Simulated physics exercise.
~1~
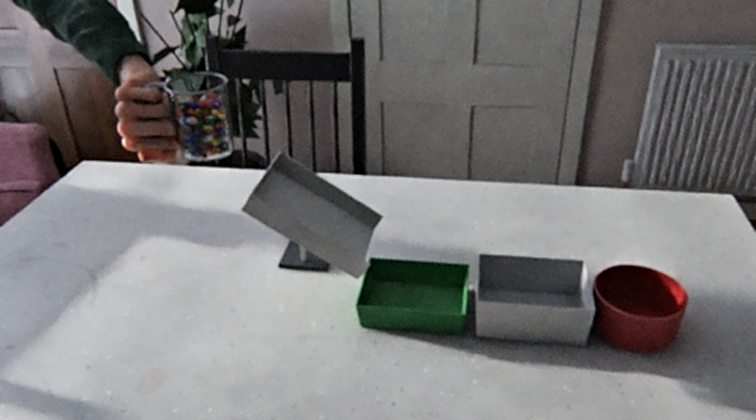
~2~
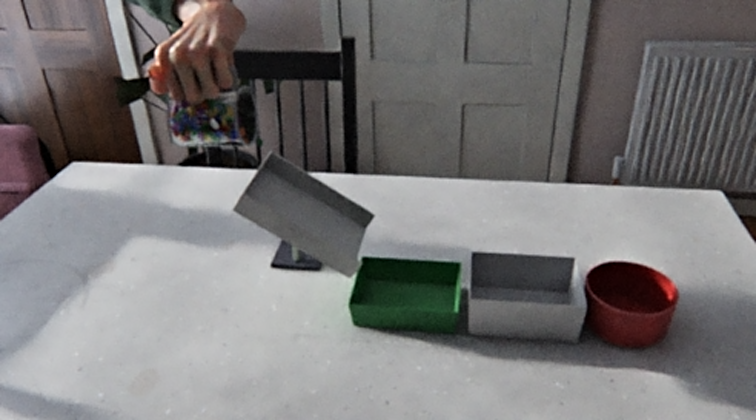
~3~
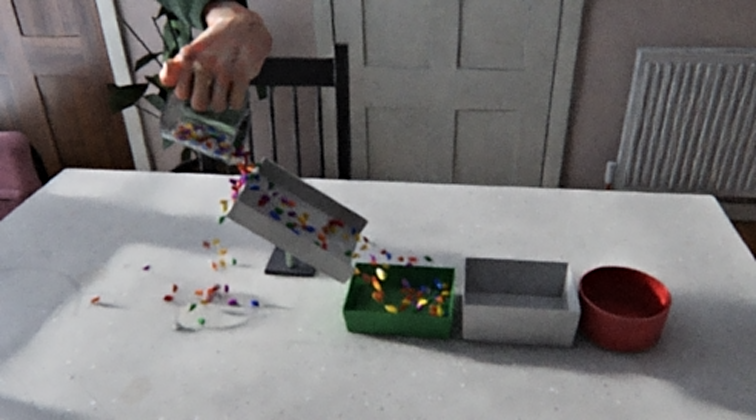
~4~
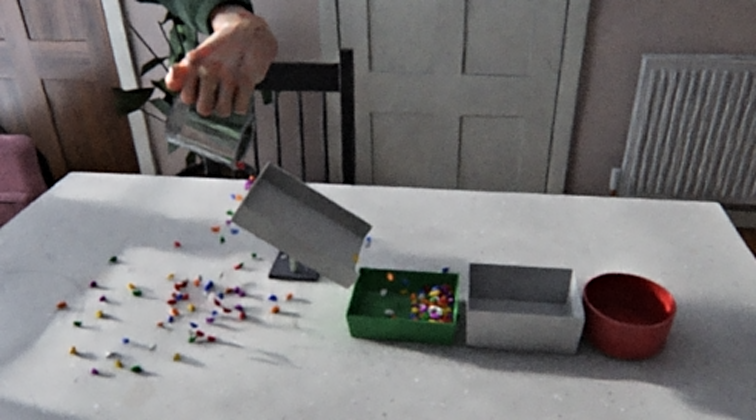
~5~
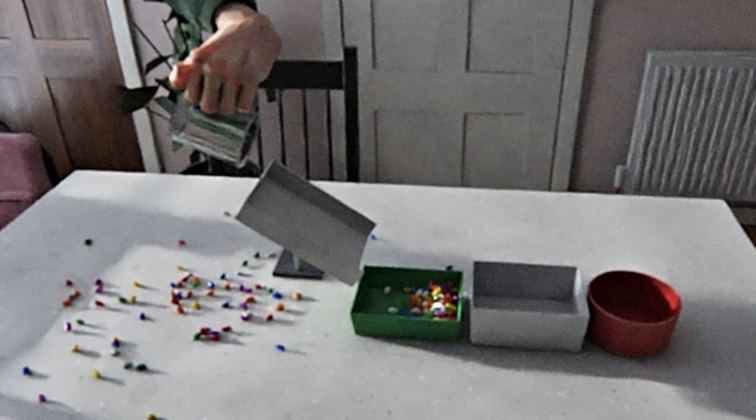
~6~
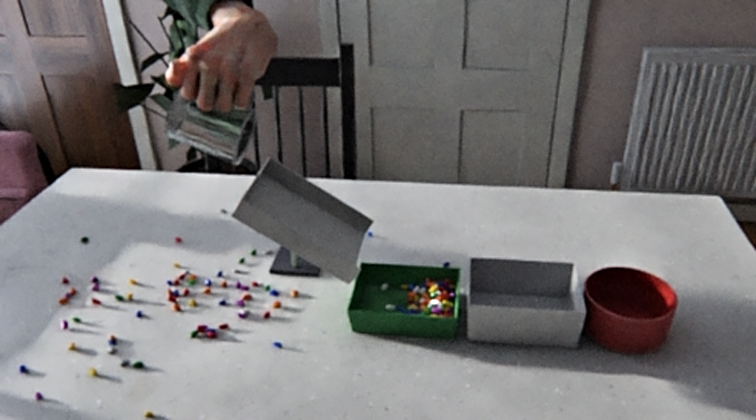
Colourful jelly beans pouring from a hand-tilted clear cup onto a sloping chute, many landing in the green tin, others scattering across the table.
